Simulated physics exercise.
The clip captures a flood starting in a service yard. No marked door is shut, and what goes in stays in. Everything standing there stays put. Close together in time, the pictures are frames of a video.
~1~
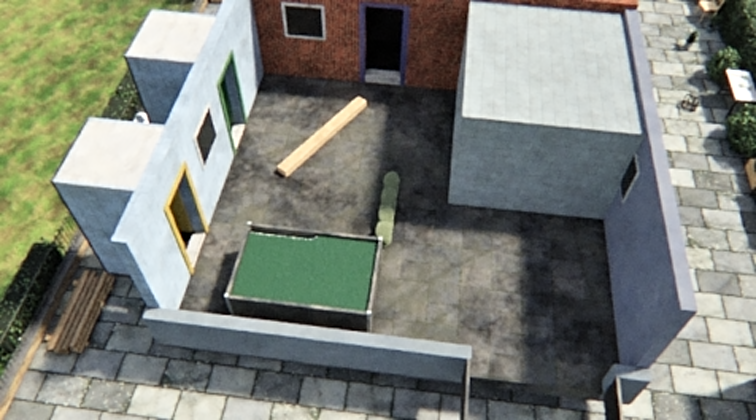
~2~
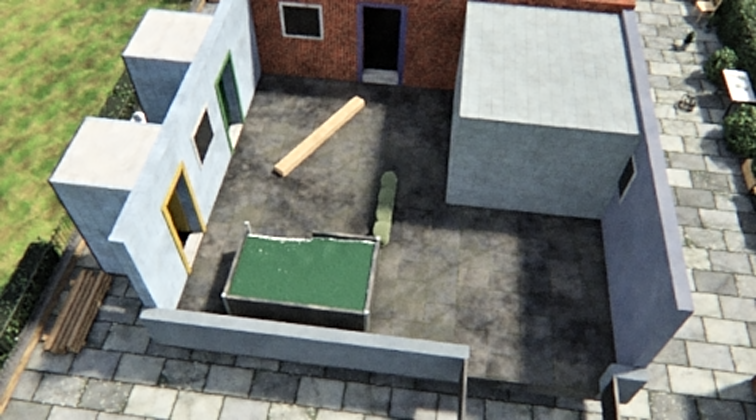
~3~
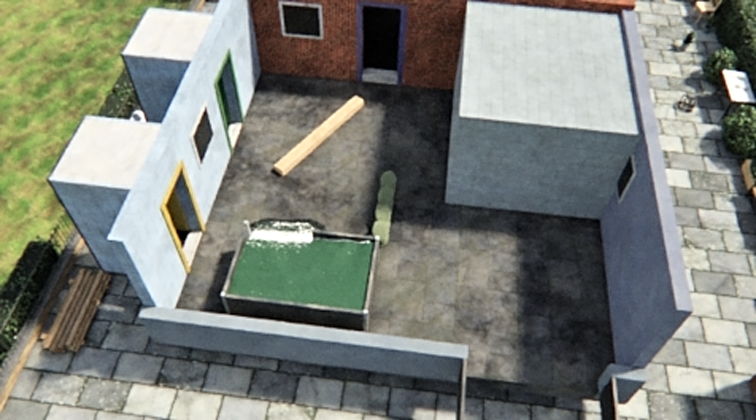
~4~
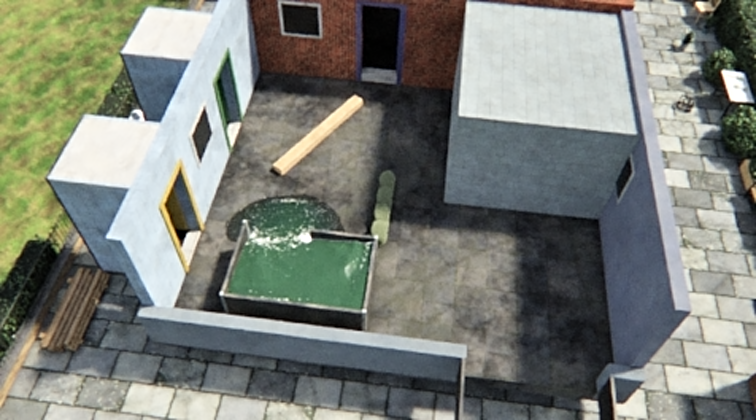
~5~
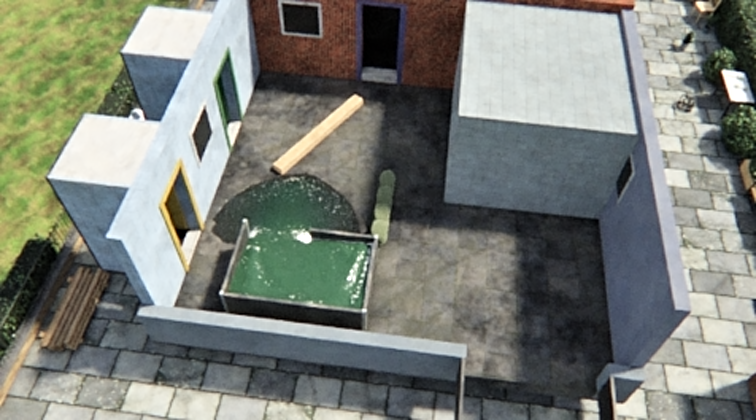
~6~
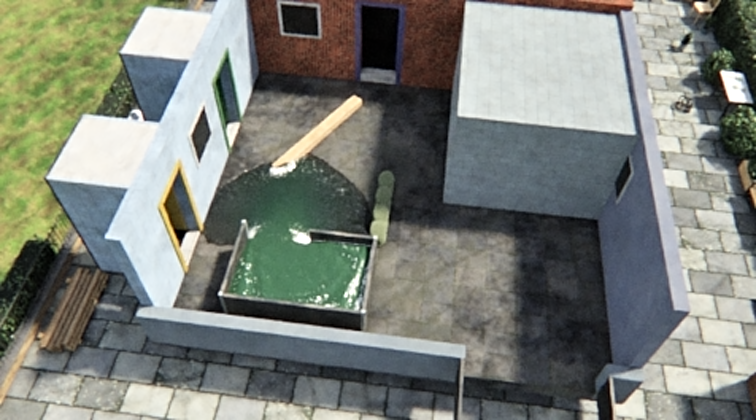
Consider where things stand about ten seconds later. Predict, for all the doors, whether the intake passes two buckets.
My prediction: At the blue door it does not pass two; at the green door it passes two buckets; at the yellow door it does not pass two.
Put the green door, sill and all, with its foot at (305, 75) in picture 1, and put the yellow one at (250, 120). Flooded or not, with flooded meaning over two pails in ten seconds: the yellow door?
Result - yellow door crosses the line.
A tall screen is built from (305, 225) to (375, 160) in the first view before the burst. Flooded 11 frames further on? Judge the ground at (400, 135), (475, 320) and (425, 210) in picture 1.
Listed order: Swamped, spared, spared.
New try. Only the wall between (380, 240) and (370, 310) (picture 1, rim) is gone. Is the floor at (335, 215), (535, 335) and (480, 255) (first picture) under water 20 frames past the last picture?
Taking the three spots as listed, they end up spared, inundated and inundated.
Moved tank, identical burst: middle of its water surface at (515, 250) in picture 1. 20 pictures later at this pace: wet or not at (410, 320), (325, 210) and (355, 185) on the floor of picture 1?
I'd say swamped for the first, still dry for the second and still dry for the third.
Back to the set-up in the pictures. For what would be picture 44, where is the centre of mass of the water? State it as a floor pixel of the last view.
My pick is pixel (339, 168).
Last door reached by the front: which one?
Result: The door marked blue.
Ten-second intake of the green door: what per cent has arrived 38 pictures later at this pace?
My figure is 65 in a hundred.
A moment on, water covers 30 % of the floor; the blue door not reached, the green door wet at the sill, nothing in, the yellow door wet at the sill, nothing in.
Next, water covers 40 % of the floor; the blue door wet at the sill, nothing in, the green door over two buckets in, the yellow door wet at the sill, nothing in.
Then, water covers 50 % of the floor; the blue door wet at the sill, nothing in, the green door far over two buckets in, the yellow door wet at the sill, nothing in.
Later, water covers 65 % of the floor; the blue door wet at the sill, nothing in, the green door far over two buckets in, the yellow door wet at the sill, nothing in.
In the end, water covers 80 % of the floor; the blue door wet at the sill, nothing in, the green door far over two buckets in, the yellow door wet at the sill, nothing in.
